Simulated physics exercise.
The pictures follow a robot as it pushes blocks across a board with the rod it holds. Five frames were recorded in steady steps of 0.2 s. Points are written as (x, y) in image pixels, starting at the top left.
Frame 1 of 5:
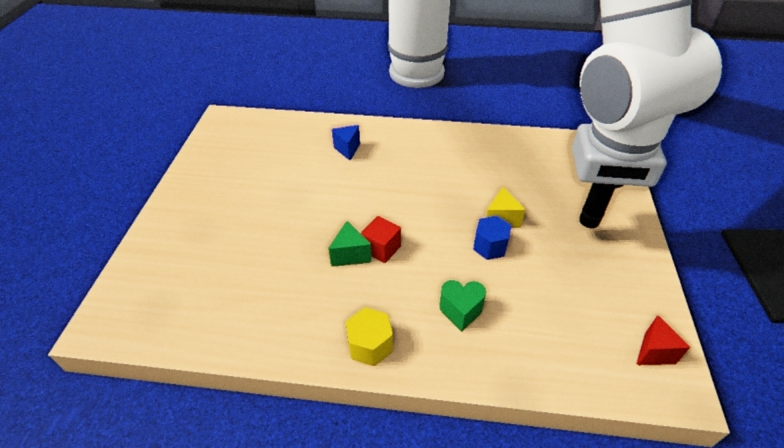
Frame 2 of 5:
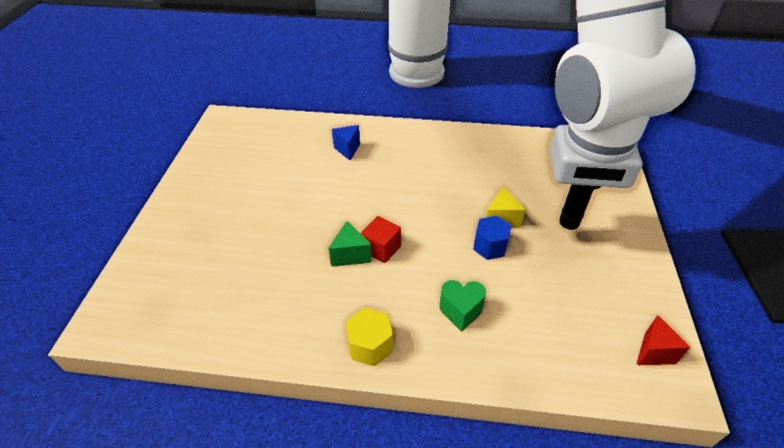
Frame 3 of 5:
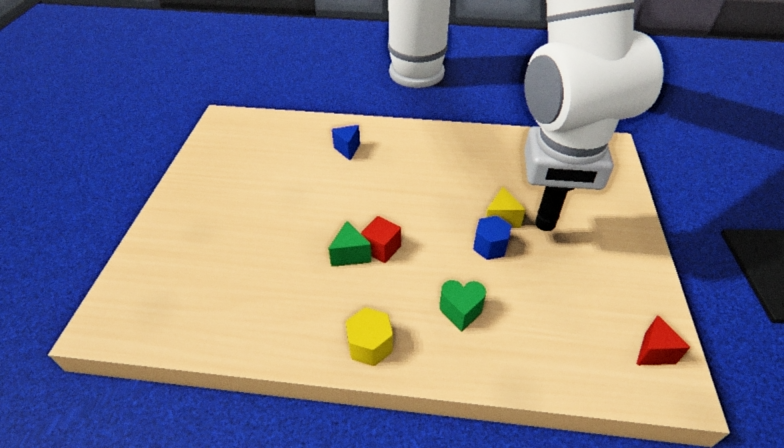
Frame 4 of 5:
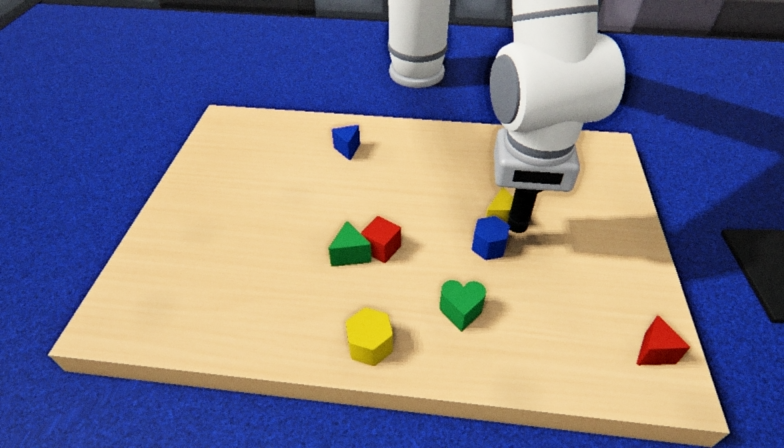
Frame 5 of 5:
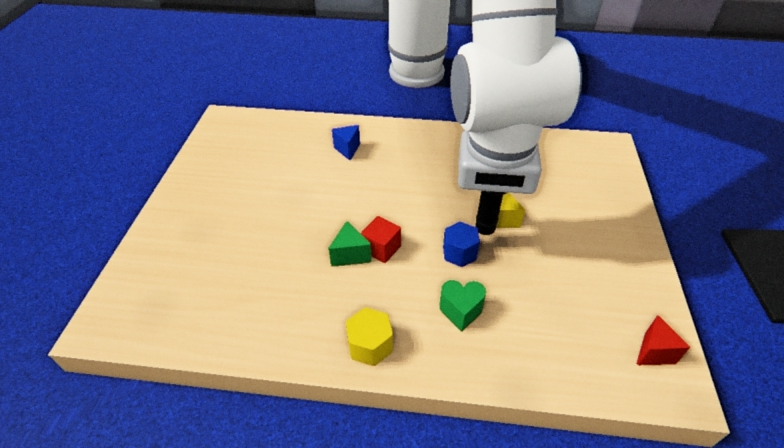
The video shows a white robotic arm moving its black rod left above a wooden board of coloured shapes, passing in front of the yellow triangle and pushing the blue hexagon a short way left toward the still red block.
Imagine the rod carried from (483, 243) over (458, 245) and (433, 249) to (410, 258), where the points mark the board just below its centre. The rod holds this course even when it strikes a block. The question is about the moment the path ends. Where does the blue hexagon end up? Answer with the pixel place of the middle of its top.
In the picture, that point is around (415, 261).
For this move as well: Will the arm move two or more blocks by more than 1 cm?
No
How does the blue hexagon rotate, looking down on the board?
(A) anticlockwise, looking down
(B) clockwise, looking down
Correct choice: A.
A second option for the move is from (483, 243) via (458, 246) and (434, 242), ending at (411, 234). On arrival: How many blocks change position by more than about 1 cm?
It shifts a single block.
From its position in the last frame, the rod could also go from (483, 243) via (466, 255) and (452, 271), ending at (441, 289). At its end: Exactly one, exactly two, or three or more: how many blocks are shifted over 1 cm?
Blocks moved: One.
On the path given first. Halfway along, rod at (446, 233); blue hexagon at (433, 246), turned 40° anticlockwise.
At the end, rod at (411, 244); red square unmoved; blue hexagon at (415, 261), turned 105° anticlockwise.
